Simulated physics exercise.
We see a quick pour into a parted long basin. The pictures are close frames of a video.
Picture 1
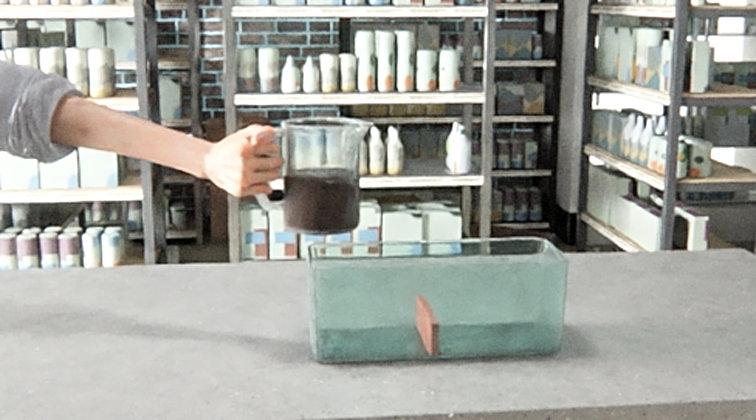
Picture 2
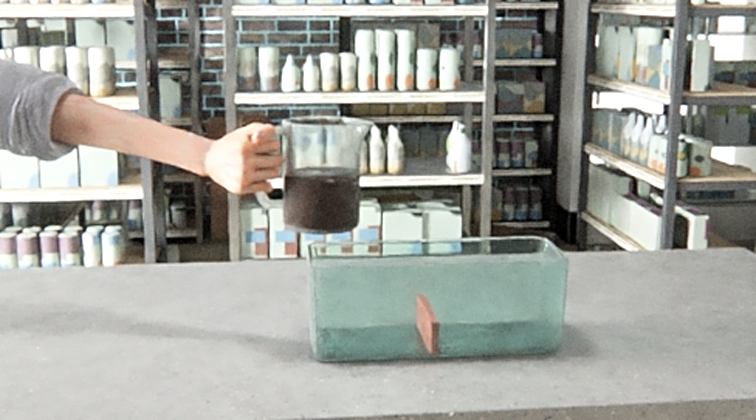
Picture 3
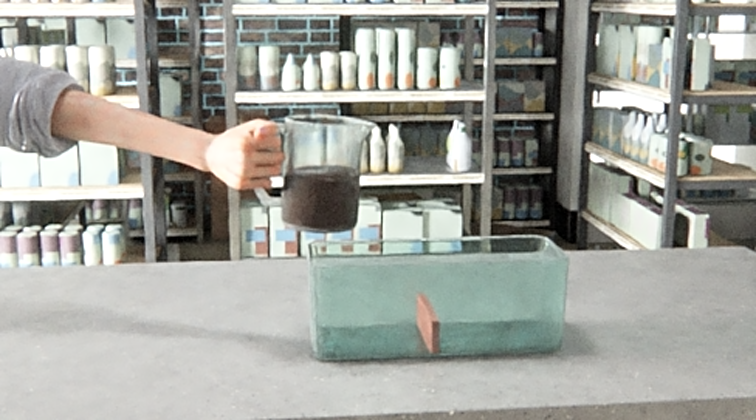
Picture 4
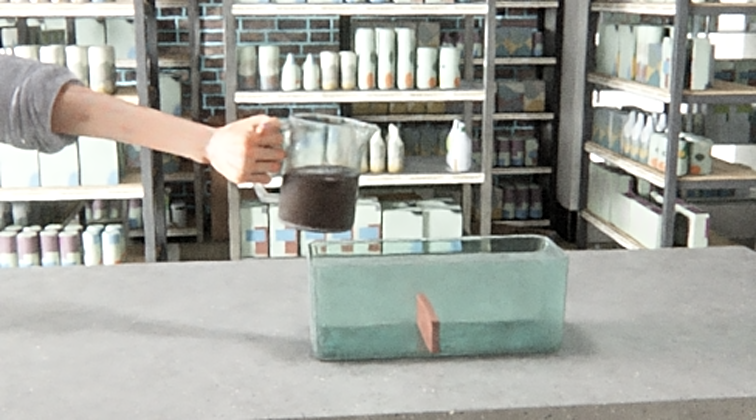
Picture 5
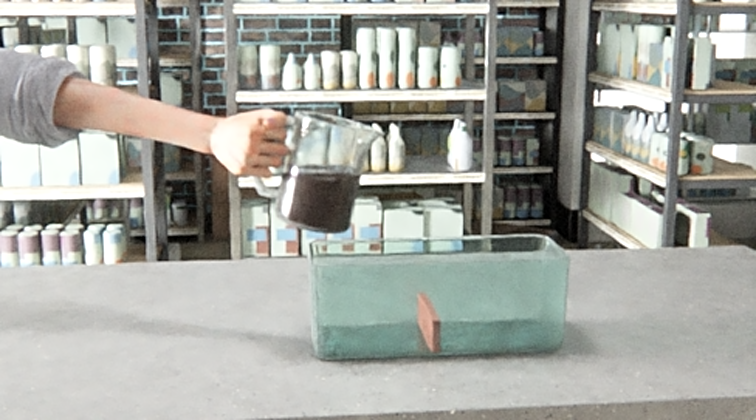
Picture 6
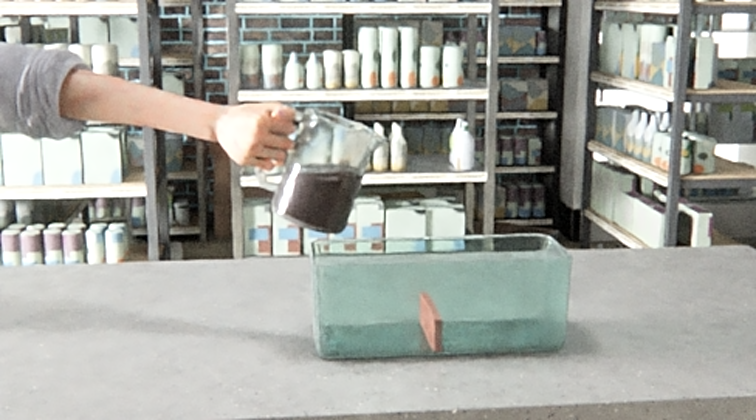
In a shop with stocked shelves, a hand gradually tilts a glass jug of dark liquid rightward above a divided glass basin.
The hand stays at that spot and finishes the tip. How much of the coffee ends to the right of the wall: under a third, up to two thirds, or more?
The share right of the wall is under a third.
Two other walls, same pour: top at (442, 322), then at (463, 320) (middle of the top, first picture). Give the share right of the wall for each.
Roughly 15 per cent, and 15 per cent.
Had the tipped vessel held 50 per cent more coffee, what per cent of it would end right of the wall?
Some 45 per cent.
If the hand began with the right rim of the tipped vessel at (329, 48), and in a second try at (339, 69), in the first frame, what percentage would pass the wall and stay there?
Near 5 % and 5 %.
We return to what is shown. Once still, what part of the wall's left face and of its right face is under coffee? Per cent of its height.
Some 50 per cent left and 10 right.
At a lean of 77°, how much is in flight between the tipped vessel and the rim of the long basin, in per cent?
Some 5 per cent.
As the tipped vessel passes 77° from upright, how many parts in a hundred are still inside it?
Near 95 %.
A moment on, the tilt is 77° and 94 per cent is still to pour, 0 is left of the wall and 0 right of it.
Next, the tilt is 111° and 26 per cent is still to pour, 49 is left of the wall and 14 right of it.
Then the tilt is 120° and 0 per cent is still to pour, 83 is left of the wall and 16 right of it.
Later the tilt is 120° and 0 per cent is still to pour, 83 is left of the wall and 17 right of it.
At rest 83 per cent lies left of the wall, 17 right of it and 1 outside.
